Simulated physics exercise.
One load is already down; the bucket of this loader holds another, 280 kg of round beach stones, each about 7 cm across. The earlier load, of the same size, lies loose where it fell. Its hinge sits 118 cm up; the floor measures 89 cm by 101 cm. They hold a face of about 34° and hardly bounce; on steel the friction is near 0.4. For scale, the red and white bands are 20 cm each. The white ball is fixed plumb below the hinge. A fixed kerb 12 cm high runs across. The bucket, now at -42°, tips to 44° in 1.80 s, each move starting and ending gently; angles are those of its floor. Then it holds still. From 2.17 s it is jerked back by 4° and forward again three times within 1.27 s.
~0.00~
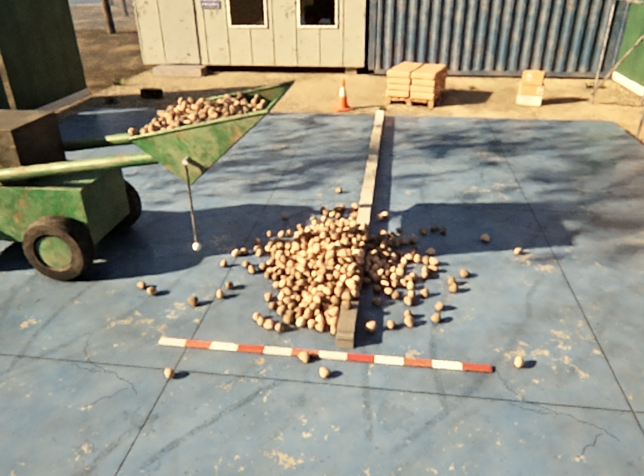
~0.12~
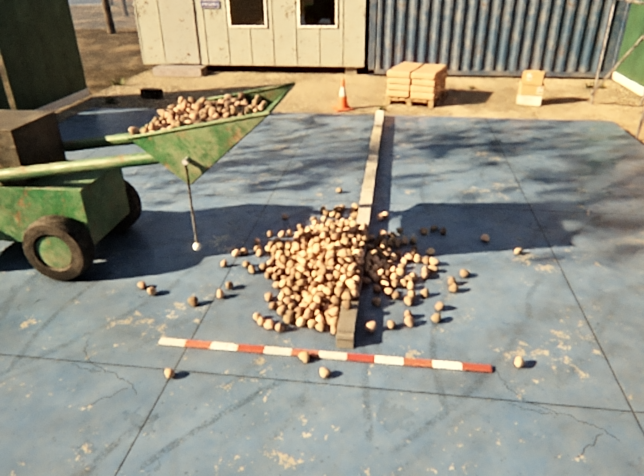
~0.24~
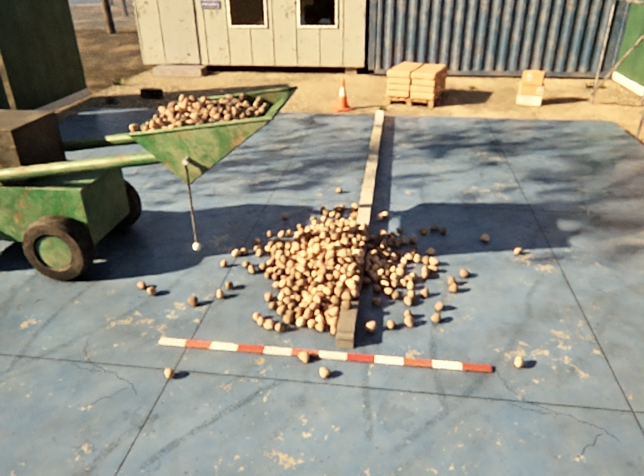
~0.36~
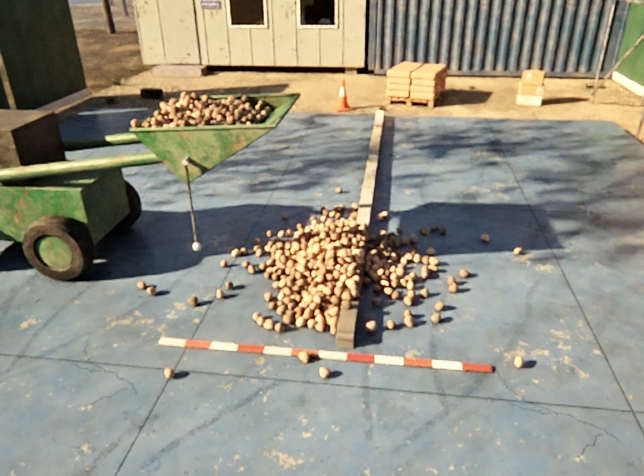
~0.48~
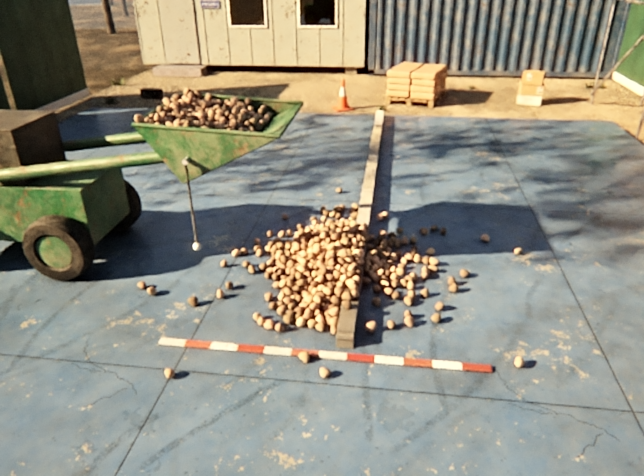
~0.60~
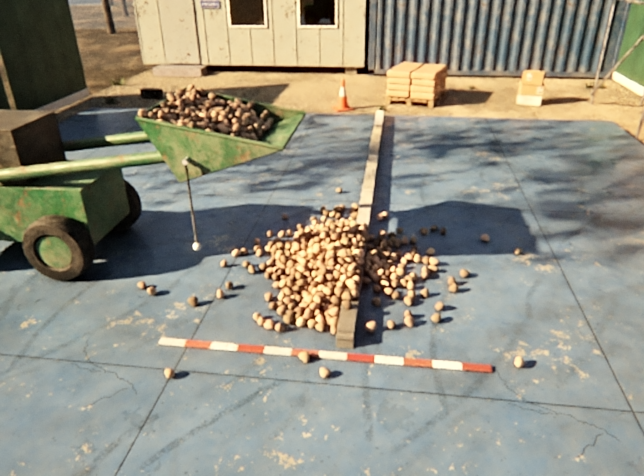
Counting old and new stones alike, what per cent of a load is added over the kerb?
About 3 per cent.
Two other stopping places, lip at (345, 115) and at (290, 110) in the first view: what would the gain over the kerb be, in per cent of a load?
About 85 and 15 per cent.
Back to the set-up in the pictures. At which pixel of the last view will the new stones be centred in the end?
Near (300, 253).
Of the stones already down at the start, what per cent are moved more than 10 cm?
Roughly 15 per cent of them.
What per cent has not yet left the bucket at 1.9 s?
It holds some 15 per cent.
After 1.4 s the floor is at 31°; in per cent of one load, 97 in the bucket, 88 on this side of the kerb, 16 over the kerb; the foremost stones are at (470, 264).
After 1.9 s the floor is at 44°; in per cent of one load, 17 in the bucket, 167 on this side of the kerb, 16 over the kerb; the foremost stones are at (470, 264).
After 3.9 s the floor is at 44°; in per cent of one load, 0 in the bucket, 181 on this side of the kerb, 19 over the kerb; the foremost stones are at (477, 285).
After 6.4 s the floor is at 44°; in per cent of one load, 0 in the bucket, 181 on this side of the kerb, 19 over the kerb; the foremost stones are at (477, 285). Net gain over the kerb, 3.
